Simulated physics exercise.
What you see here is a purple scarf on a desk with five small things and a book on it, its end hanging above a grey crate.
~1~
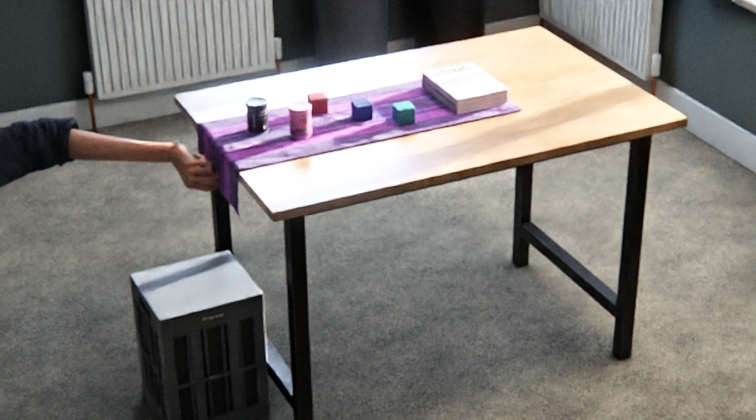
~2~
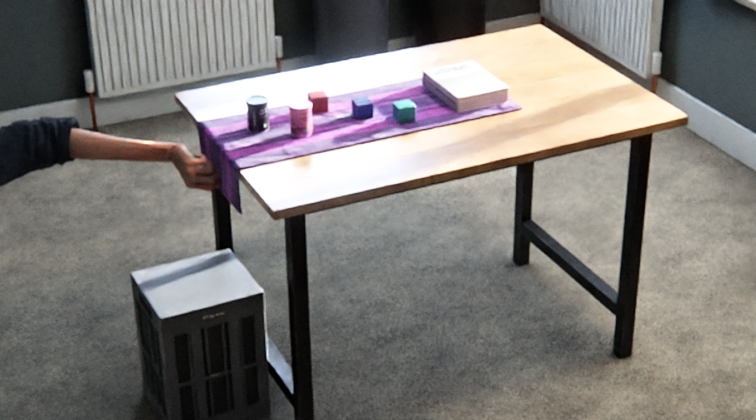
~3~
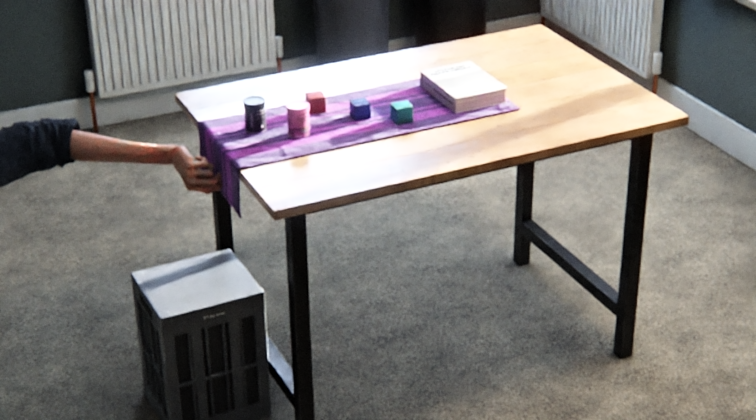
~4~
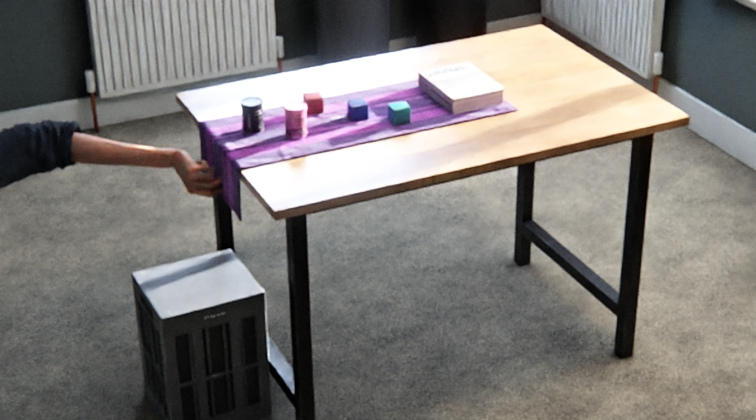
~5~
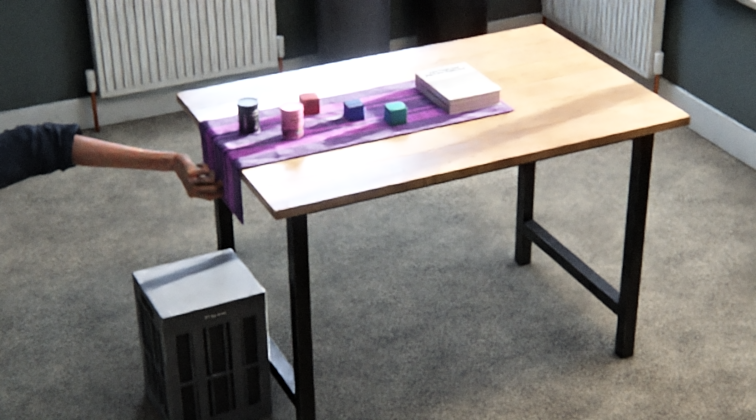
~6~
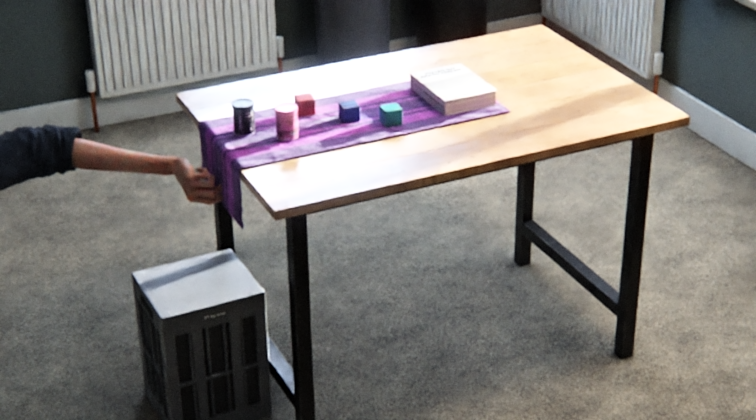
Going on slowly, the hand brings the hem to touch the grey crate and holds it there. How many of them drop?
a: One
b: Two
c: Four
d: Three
Two (b).
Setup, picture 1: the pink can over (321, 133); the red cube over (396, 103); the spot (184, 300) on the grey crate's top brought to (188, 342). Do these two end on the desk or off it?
Observed: Pink can departs; red cube remains seated.
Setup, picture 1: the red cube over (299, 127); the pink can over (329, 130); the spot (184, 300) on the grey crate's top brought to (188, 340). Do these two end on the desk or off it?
Final state: The red cube is no longer up, the pink can is no longer up.
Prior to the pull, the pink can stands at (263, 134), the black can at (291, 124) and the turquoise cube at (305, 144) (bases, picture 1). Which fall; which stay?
Result - the pink can comes off, the black can comes off, and the turquoise cube comes off.
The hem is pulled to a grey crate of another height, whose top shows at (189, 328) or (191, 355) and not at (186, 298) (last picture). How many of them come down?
If so, 3 and 4.
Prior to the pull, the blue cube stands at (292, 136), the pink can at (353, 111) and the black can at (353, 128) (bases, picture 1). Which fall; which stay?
Outcome: Blue cube falls away, pink can stays, black can stays.
Soon after, hem near (225, 260); black can gone.
Then, hem on the crate; black can and pink can gone.
At rest, hem on the crate; black can and pink can gone. The desk loses two.
